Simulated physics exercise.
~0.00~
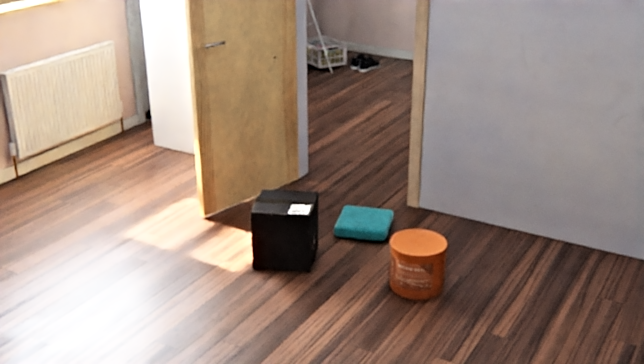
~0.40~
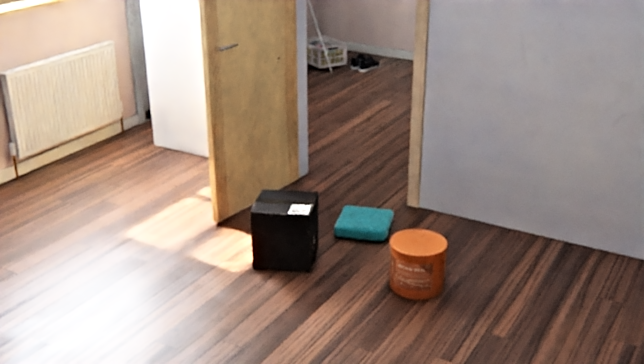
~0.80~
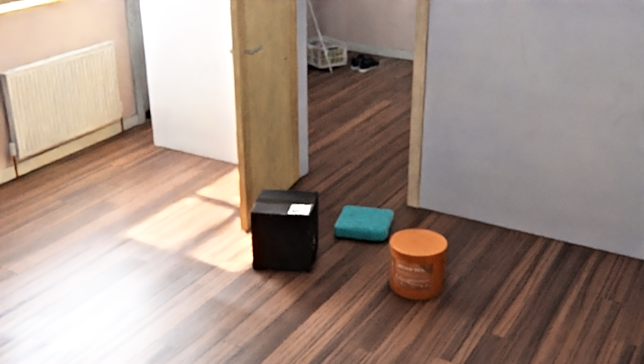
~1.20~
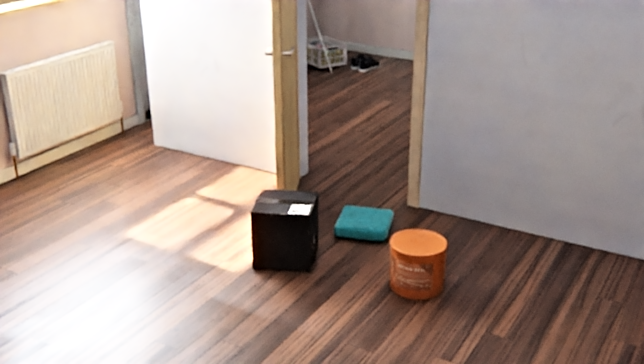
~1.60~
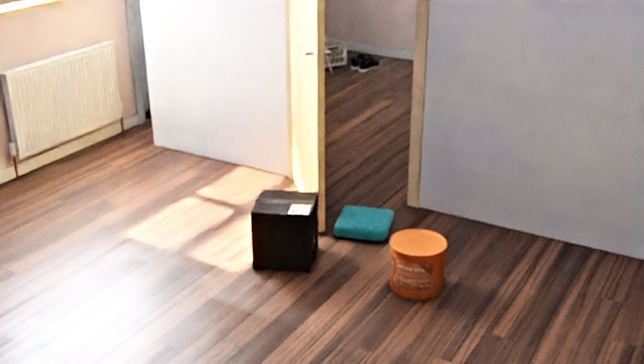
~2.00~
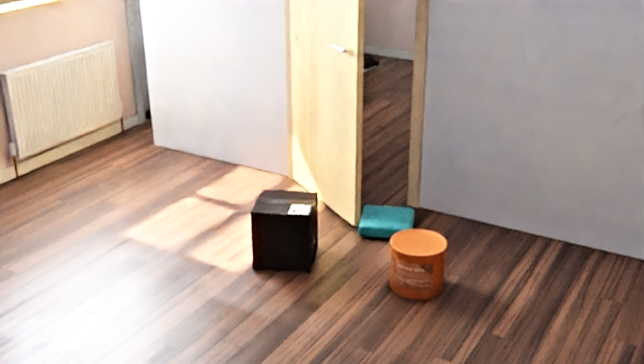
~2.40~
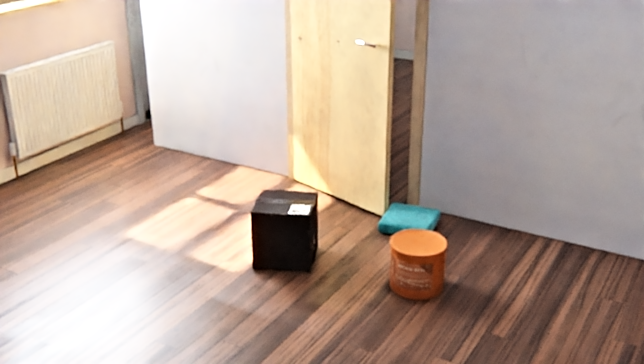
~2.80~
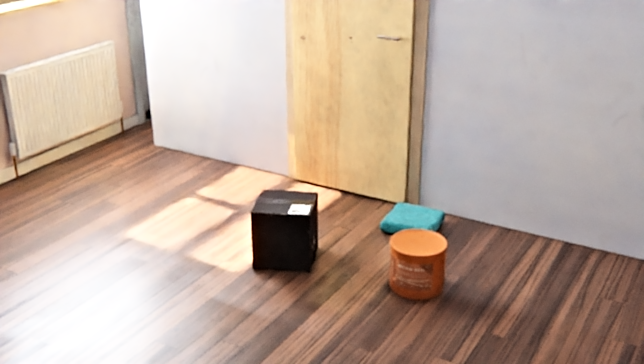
A pale wooden door stands open in a room with dark wood flooring, seen from slightly above by a still camera, with a radiator on the left wall. A black box sits in front of the doorway, with a turquoise cushion to its right and an orange pail further right and nearer. The door swings steadily to the right, passing behind the box without moving it. Its edge then meets the cushion and slides it a short way right. The door finishes closed in its frame, the cushion resting behind the pail, the box and pail unmoved.
